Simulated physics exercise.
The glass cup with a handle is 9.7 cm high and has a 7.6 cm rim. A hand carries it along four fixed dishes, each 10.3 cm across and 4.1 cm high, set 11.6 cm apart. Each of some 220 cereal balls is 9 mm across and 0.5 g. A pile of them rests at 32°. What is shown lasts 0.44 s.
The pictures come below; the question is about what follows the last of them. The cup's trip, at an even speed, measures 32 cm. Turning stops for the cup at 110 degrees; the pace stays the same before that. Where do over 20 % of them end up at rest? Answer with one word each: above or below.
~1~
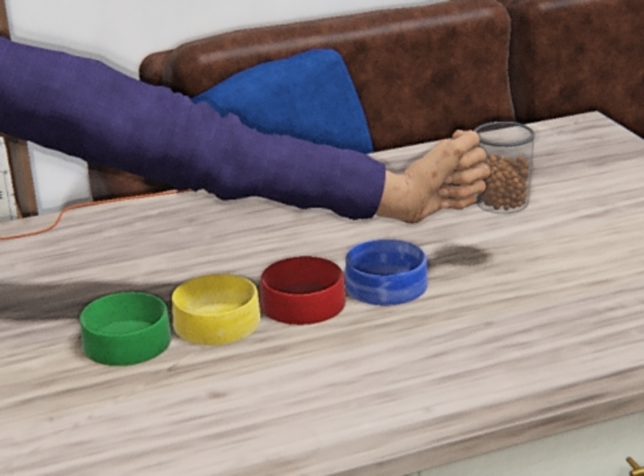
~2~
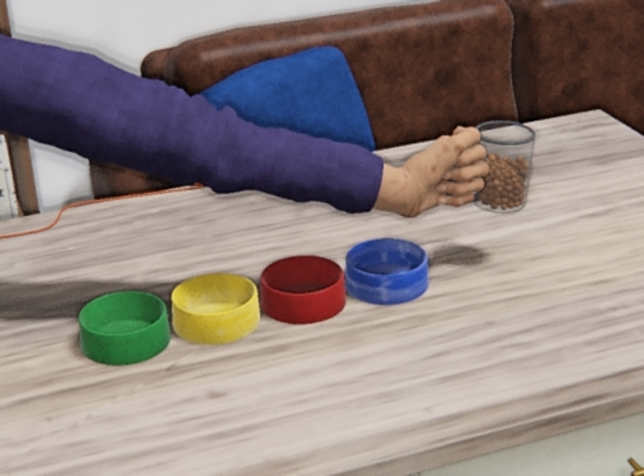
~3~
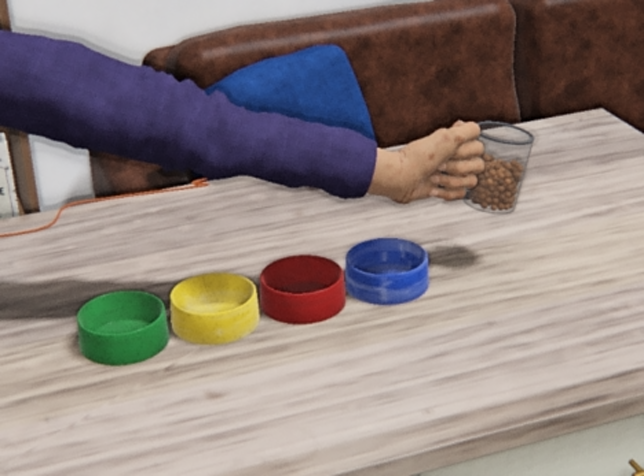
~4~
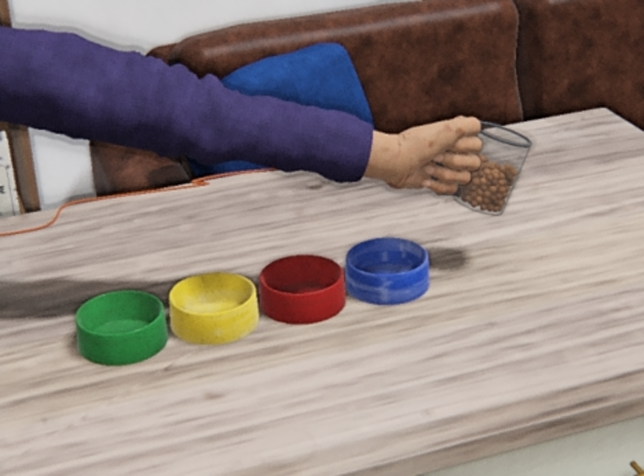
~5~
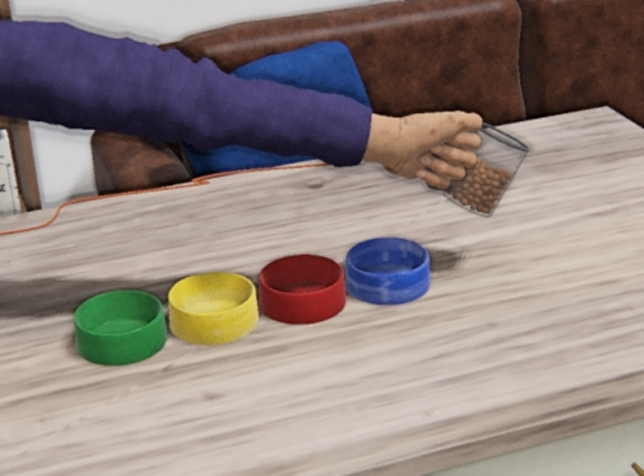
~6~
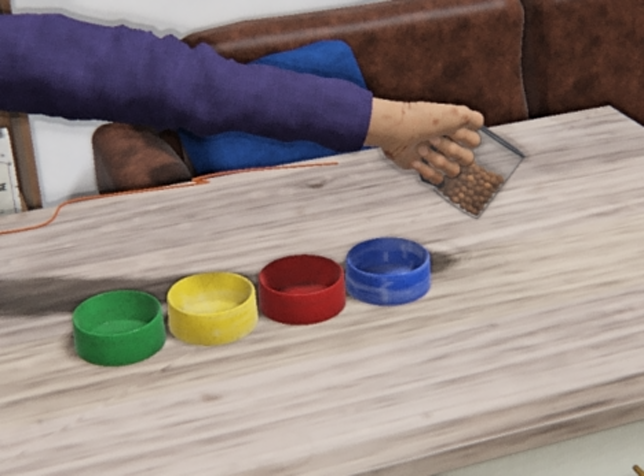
Red below, blue above, green below, yellow below, counter above.
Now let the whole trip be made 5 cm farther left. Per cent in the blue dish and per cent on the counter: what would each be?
I'd expect blue at 90 and the counter at 10.
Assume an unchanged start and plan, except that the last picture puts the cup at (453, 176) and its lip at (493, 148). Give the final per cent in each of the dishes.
Red 100; blue 0; green 0; yellow 0.
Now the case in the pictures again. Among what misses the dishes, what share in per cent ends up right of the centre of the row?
The answer is some 100 per cent.
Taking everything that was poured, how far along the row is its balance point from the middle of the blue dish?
The average sits about 7 cm from the centre, on its right.
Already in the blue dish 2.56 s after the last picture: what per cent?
So far, roughly 40 per cent.
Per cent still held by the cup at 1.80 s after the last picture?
That would be some 0 per cent.
Then, 1.08 s after the last picture, tilt 110 degrees; cup holds 40 %.
Then, 1.80 s after the last picture, tilt 110 degrees; cup holds 0 %, blue 40 %.
Then, 2.56 s after the last picture, tilt 110 degrees; cup holds 0 %, blue 40 %.
In the end, red 0 %, blue 40 %, green 0 %, yellow 0 %, counter 60 %.
